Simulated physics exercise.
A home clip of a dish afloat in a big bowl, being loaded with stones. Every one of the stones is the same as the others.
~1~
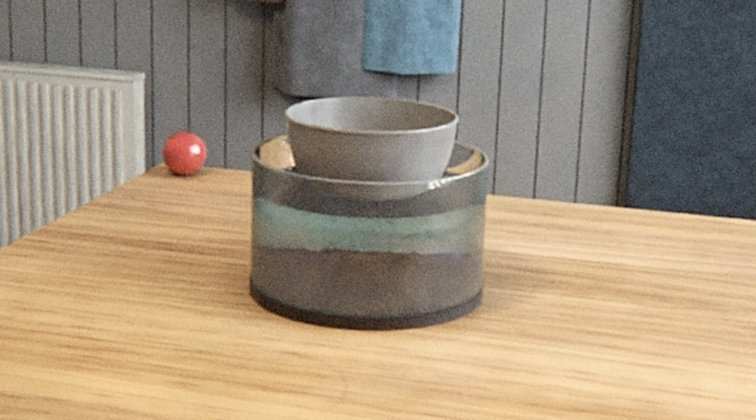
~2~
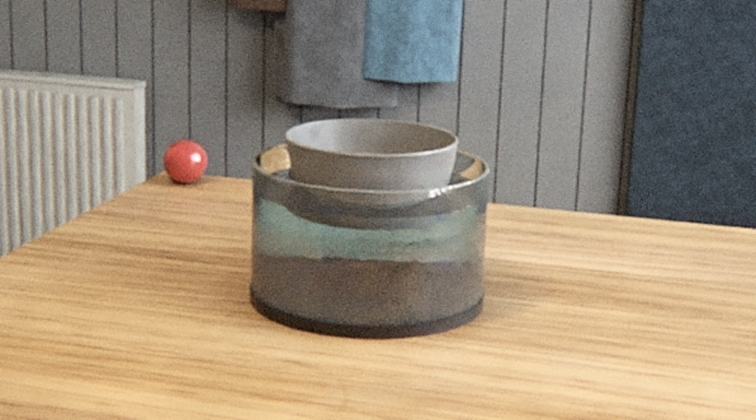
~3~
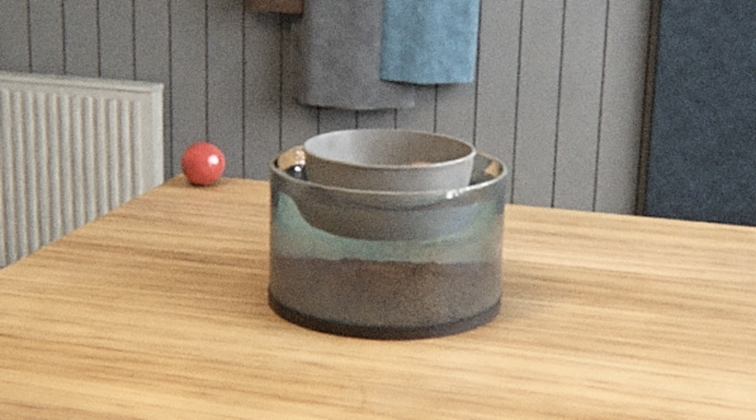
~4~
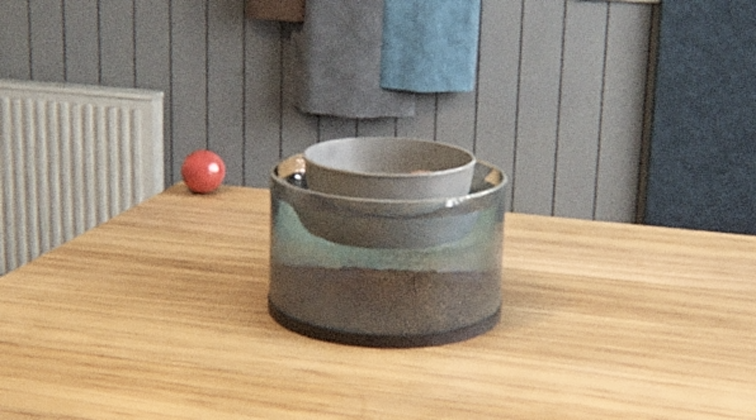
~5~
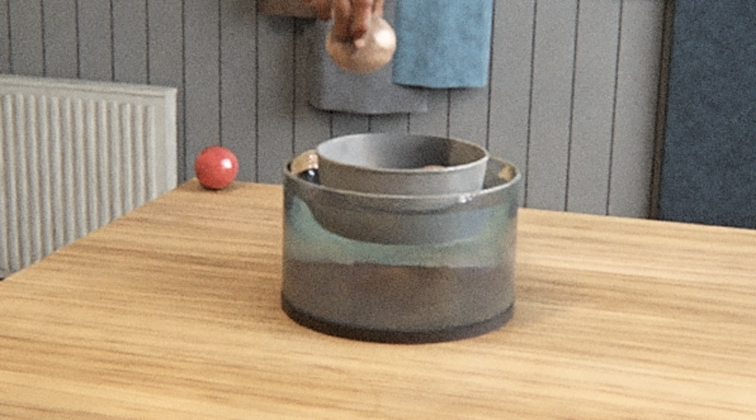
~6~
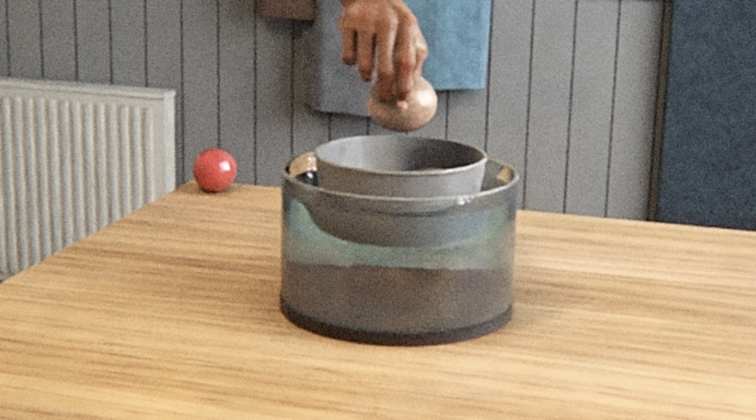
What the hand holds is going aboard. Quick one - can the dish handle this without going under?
My guess is it copes with the weight.
A moment on, the stone is in and the dish dips.
Further on, it steadies; about a fifth of its side above the surface.
When it is over, the dish floats; about a fifth of its side above the surface.
